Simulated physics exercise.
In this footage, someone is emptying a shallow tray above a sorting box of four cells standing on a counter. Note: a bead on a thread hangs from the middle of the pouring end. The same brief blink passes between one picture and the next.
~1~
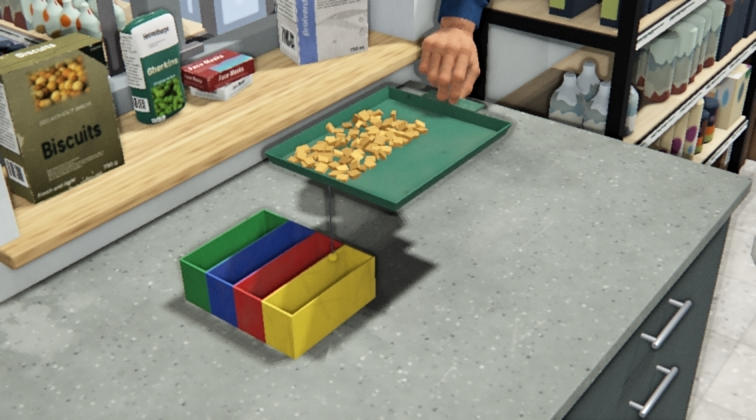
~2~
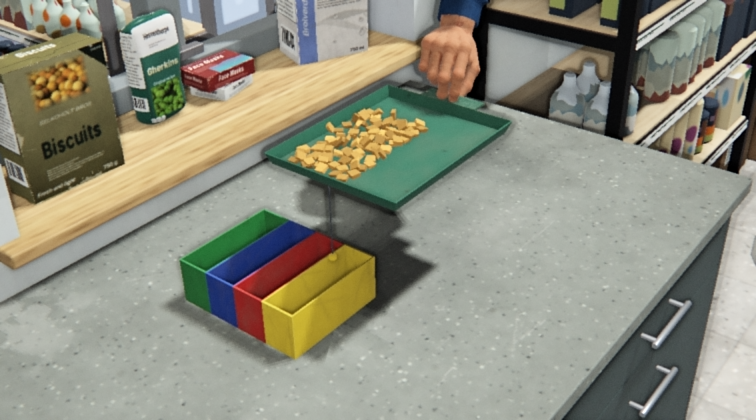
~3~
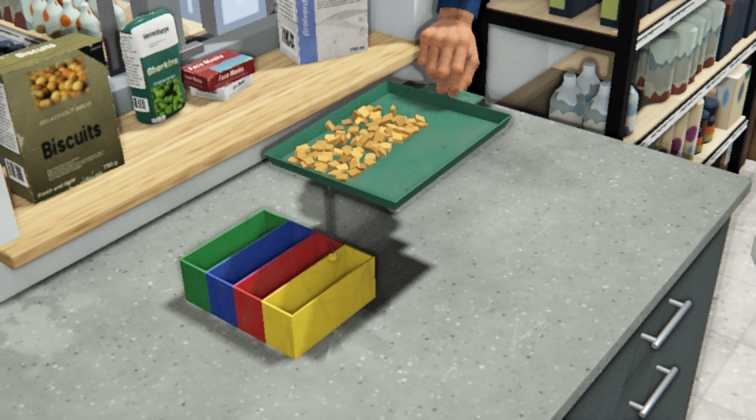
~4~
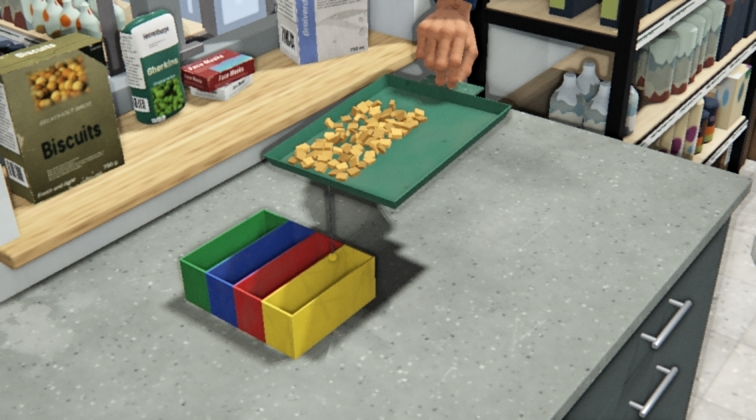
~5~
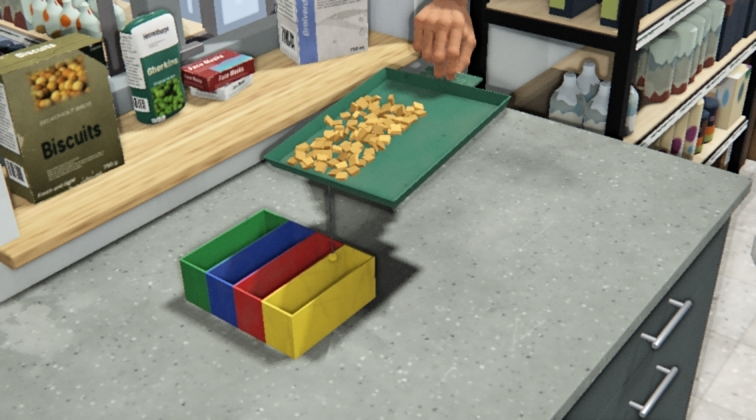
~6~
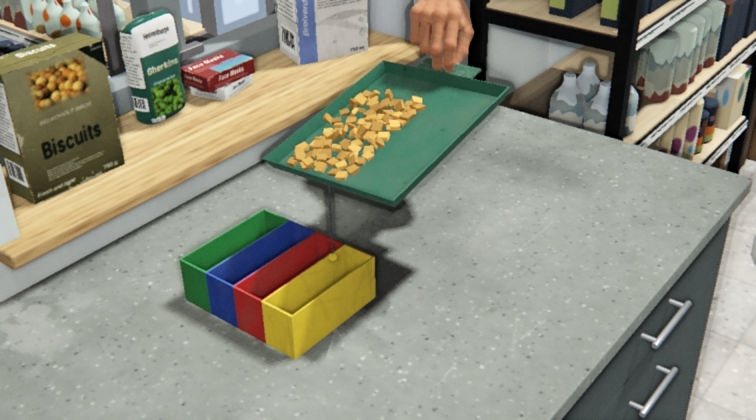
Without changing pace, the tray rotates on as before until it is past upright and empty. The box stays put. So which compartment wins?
The blue one wins.
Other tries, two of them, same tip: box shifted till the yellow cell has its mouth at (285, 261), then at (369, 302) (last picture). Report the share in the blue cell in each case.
Respectively 0 percent and 10 percent.
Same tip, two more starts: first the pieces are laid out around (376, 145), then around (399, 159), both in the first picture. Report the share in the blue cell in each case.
Share in order: Roughly 40 %, 30 %.
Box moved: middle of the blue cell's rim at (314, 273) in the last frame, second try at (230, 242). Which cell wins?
In order: Green, that red cell.
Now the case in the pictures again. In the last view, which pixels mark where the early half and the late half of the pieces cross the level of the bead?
I'd put it at roughly (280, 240), and after that at roughly (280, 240).
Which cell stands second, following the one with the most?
Ranked second: The red one.
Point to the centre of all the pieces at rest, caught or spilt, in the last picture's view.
(267, 289).
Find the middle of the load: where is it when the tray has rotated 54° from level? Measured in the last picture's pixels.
Look close to (307, 148) in the last picture.
Soon after the last picture, tray tipped steeply; nearly all on the tray; a stray few falling or outside the box.
A little later, tray tipped right over; about half on the tray; a small part in the blue cell; a small part in the red cell; a small part in the green cell; a stray few in the yellow cell; about a quarter falling or outside the box.
Later still, tray tipped past a quarter turn; about half in the blue cell; about a third in the red cell; a small part in the green cell; a small part in the yellow cell; a stray few falling or outside the box.
At rest, tray tipped past a quarter turn; about half in the blue cell; about a third in the red cell; a small part in the green cell; a small part in the yellow cell; a stray few outside the box.
